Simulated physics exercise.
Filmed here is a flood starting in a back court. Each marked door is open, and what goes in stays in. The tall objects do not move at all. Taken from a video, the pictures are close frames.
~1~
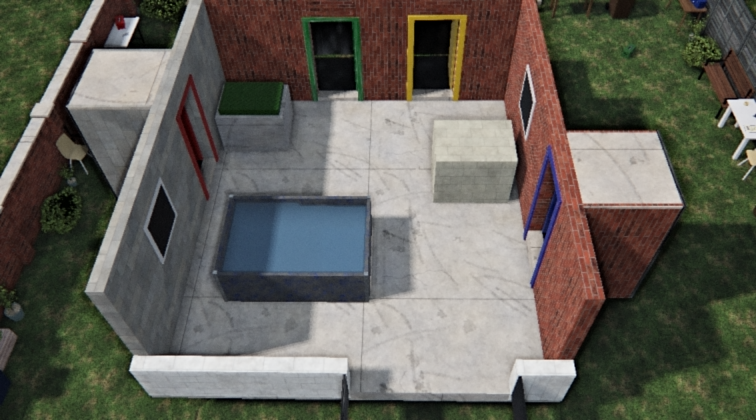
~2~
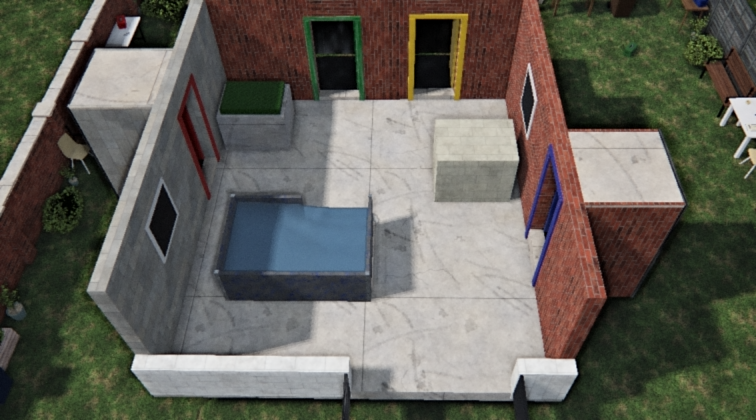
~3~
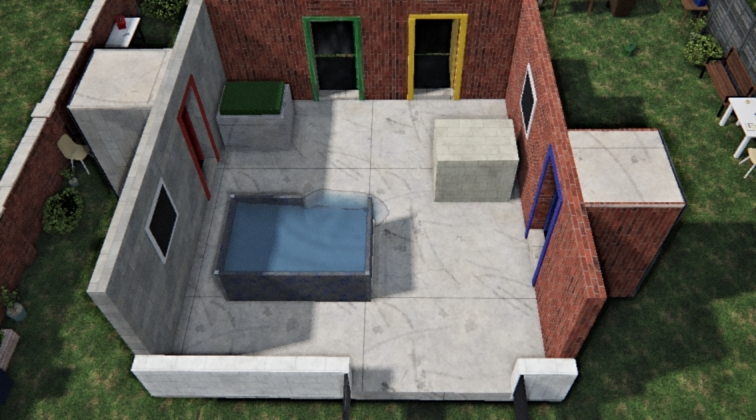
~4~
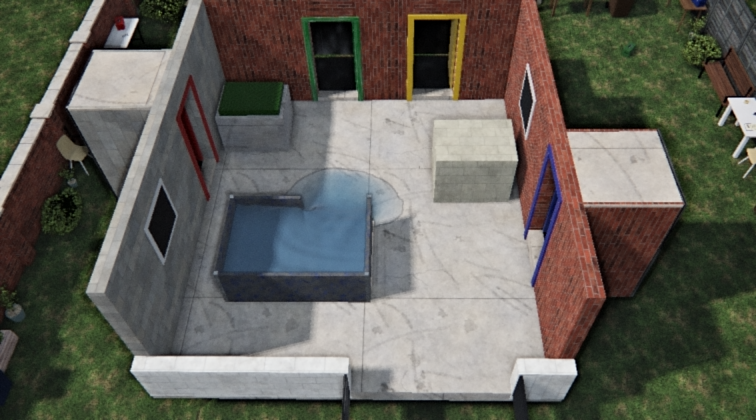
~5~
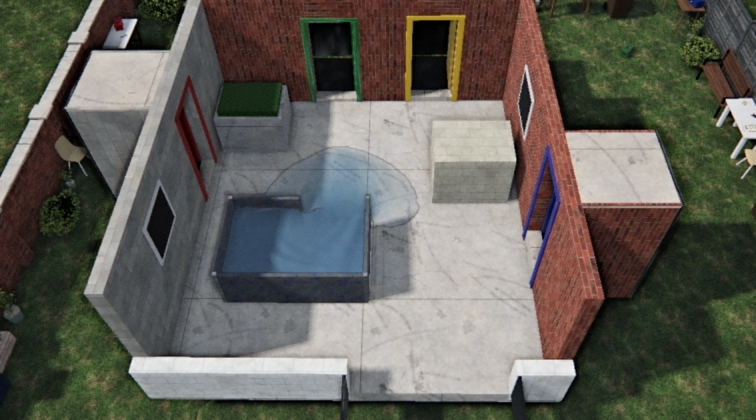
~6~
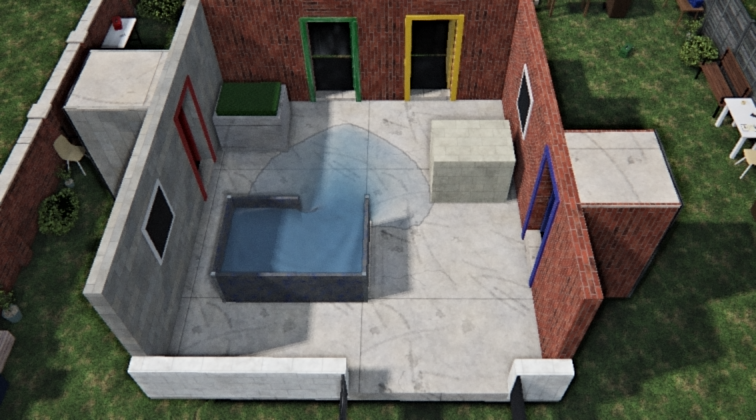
Water pours through a gap in the far side of a tank in a walled court, spreading across the pale floor in a widening, rounded sheet toward the green and yellow doorframes, while the surrounding blocks and walls stay still.
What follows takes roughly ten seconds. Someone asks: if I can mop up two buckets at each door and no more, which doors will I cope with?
The green door: Too much for you; the yellow door: Too much for you; the red door: You will cope; the blue door: You will cope.
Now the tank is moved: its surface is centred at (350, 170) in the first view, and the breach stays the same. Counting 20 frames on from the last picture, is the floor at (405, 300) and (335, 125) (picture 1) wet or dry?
Unflooded and submerged.
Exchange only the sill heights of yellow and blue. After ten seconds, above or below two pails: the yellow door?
My take: The yellow door never reaches it.
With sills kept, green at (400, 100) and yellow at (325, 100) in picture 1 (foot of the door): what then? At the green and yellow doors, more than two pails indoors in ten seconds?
Note: Green beats the limit, yellow beats the limit.
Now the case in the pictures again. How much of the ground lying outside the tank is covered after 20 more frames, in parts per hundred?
I'd estimate some 50 per cent.
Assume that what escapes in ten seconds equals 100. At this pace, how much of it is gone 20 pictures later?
Around 60 percent.
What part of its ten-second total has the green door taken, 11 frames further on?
It should be near 35 percent of the ten-second total.
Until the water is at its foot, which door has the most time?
My answer: The blue-painted one.
A moment on, water covers 35 % of the floor; the green door over two buckets in, the yellow door wet at the sill, nothing in, the red door not reached, the blue door not reached.
Next, water covers 45 % of the floor; the green door far over two buckets in, the yellow door over two buckets in, the red door wet at the sill, nothing in, the blue door not reached.
Then, water covers 50 % of the floor; the green door far over two buckets in, the yellow door far over two buckets in, the red door wet at the sill, nothing in, the blue door not reached.
Later, water covers 70 % of the floor; the green door far over two buckets in, the yellow door far over two buckets in, the red door wet at the sill, nothing in, the blue door wet at the sill, nothing in.
In the end, water covers 95 % of the floor; the green door far over two buckets in, the yellow door far over two buckets in, the red door wet at the sill, nothing in, the blue door wet at the sill, nothing in.
